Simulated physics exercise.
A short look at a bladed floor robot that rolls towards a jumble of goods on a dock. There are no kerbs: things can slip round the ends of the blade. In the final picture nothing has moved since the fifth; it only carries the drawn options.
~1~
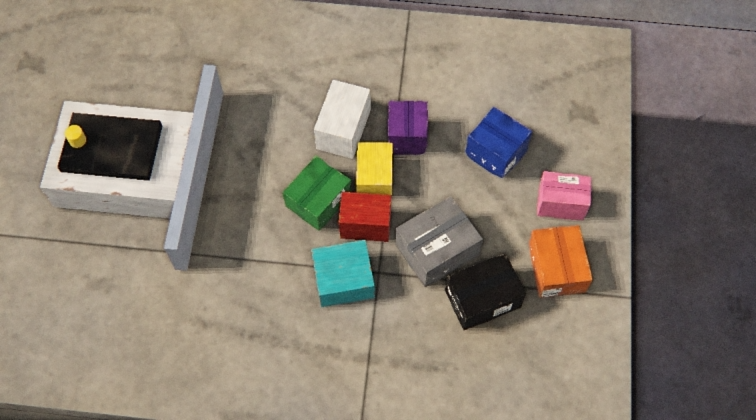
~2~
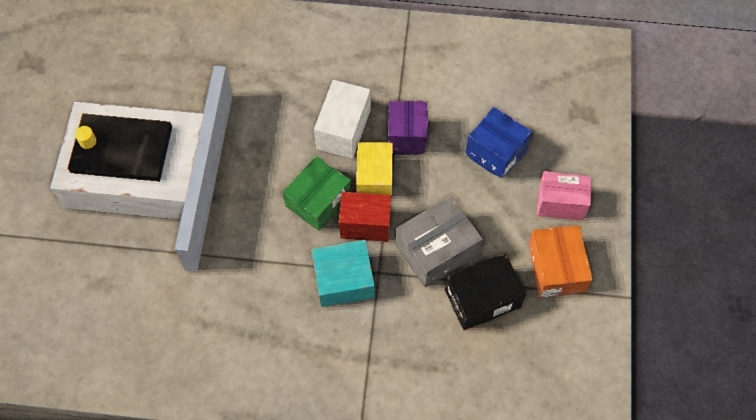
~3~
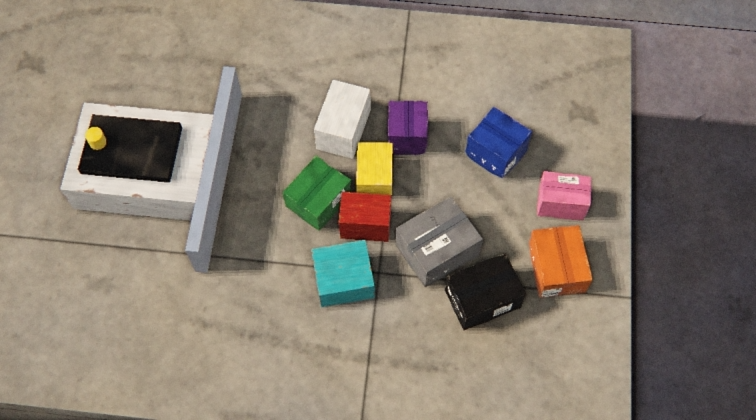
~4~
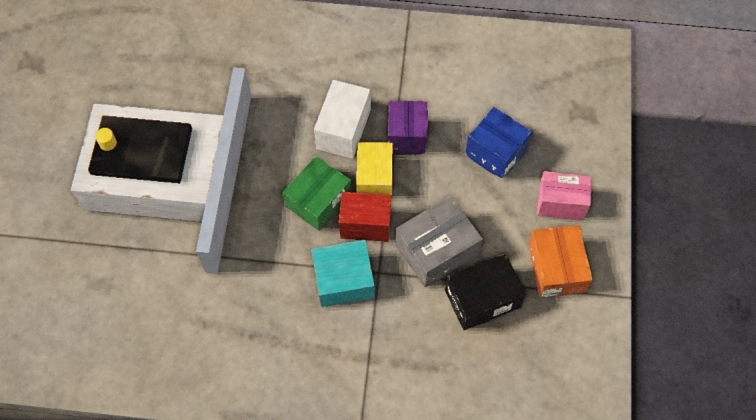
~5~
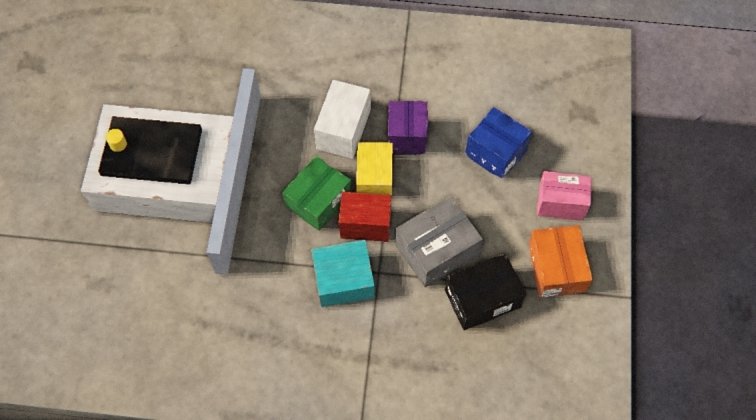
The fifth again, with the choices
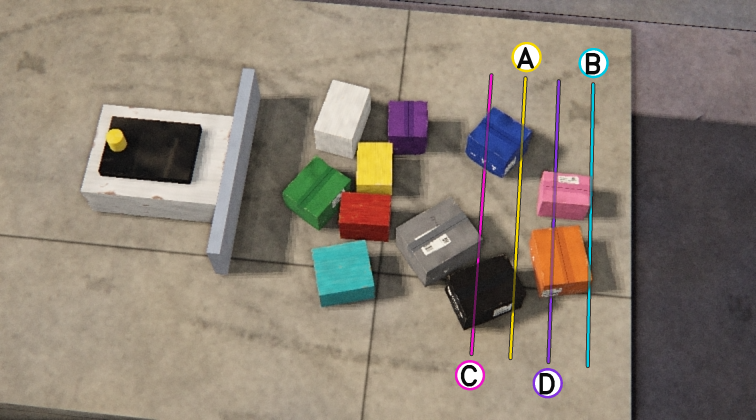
On a concrete dock, a white machine with a black top and an upright grey blade moves slowly rightward towards a scattered group of coloured boxes, narrowing the gap, while the boxes stay still.
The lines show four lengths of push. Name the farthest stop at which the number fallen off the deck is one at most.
It should halt at A.
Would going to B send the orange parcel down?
By then, yes.
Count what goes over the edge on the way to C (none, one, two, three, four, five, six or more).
By then, none.
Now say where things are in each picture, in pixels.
Green parcel (318, 193); turquoise crate (343, 274); red crate (365, 217), in the first picture.
Robot (127, 147); white crate (343, 119), in the second picture.
Robot (137, 148); yellow crate (375, 171), in the third picture.
Robot (148, 149); purple box (408, 128), in the fourth picture.
Robot (158, 150); orange parcel (559, 262); pink parcel (564, 196); green parcel (318, 193), in the fifth picture.
On the marked copy, A at (518, 209); B at (591, 216); C at (482, 205); D at (554, 212).
Taking A. A third of the way, robot (260, 159); black parcel (493, 297); turquoise crate (358, 282).
Two thirds of the way, robot (362, 169); orange parcel (576, 258); blue box (550, 150).
When it is over, robot (443, 177); blue box (627, 159); orange parcel (614, 276); none fallen.
As for the rest, B drops five; C is within the limit but short; D drops two.
